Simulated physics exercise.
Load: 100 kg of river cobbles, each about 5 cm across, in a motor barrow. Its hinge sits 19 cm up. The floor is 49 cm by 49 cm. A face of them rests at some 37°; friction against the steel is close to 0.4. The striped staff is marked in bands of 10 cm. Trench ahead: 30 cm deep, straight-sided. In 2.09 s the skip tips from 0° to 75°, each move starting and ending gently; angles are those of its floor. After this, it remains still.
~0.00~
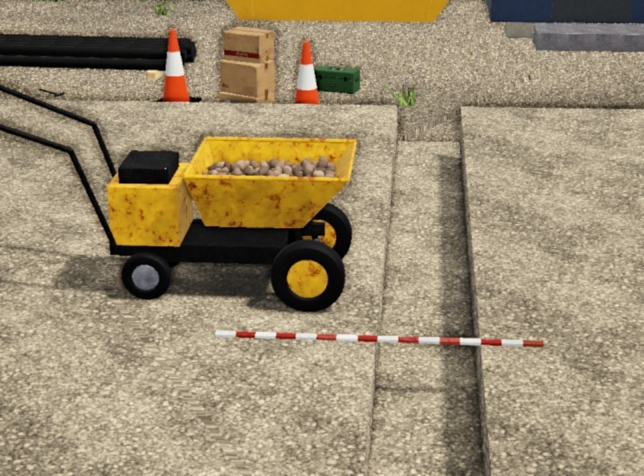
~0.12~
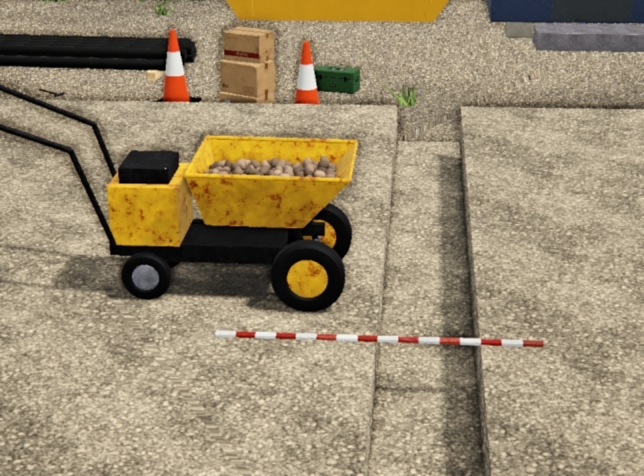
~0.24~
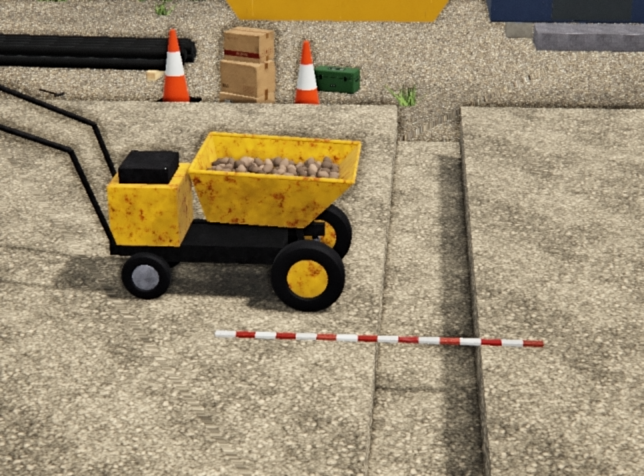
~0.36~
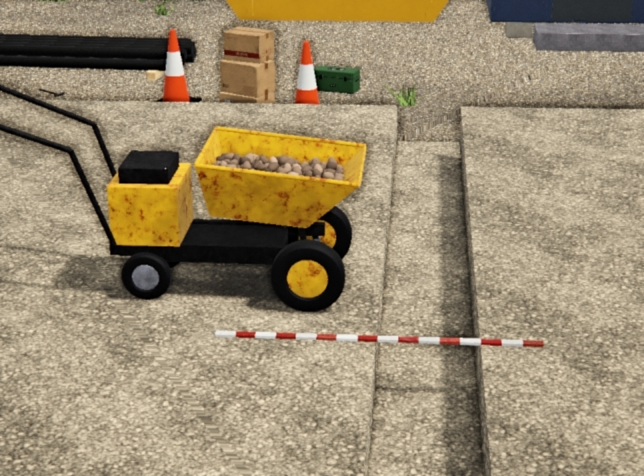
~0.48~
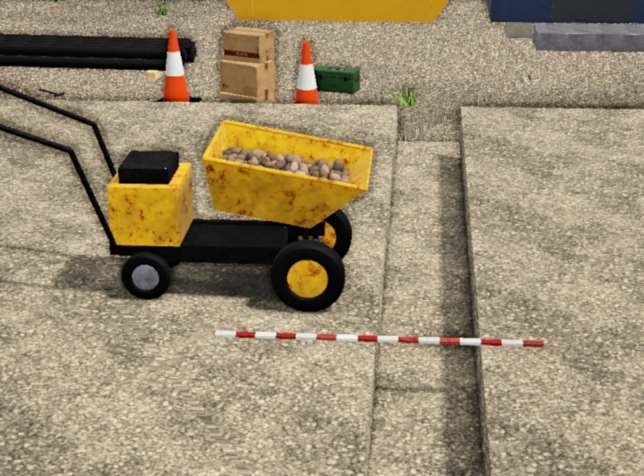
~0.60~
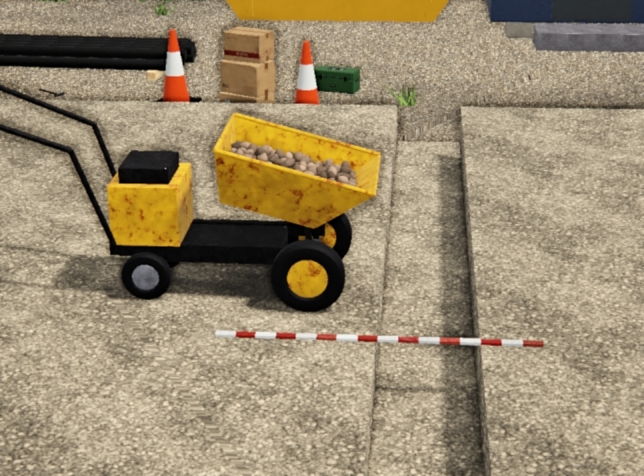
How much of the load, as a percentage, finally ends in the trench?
I would put it at about 97 per cent.
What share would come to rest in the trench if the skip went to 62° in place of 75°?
Near 95 per cent then.
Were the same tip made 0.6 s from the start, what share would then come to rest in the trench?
I'd put it at some 75 in a hundred.
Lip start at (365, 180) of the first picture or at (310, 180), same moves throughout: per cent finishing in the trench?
It'd be around 75 per cent and after that around 100 per cent.
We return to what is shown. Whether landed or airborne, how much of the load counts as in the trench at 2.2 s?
Around 75 per cent of it.
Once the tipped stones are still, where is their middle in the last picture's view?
(446, 331).
After 1.6 s the floor is at 63°; 98 % in the skip, 2 % in the trench; the foremost stones are at (437, 260).
After 2.2 s the floor is at 75°; 24 % in the skip, 74 % in the trench, 3 % past the trench; the foremost stones are at (514, 293).
After 2.5 s the floor is at 75°; 4 % in the skip, 93 % in the trench, 3 % past the trench; the foremost stones are at (528, 295).
After 4.5 s the floor is at 75°; 0 % in the skip, 97 % in the trench, 3 % past the trench; the foremost stones are at (528, 295).
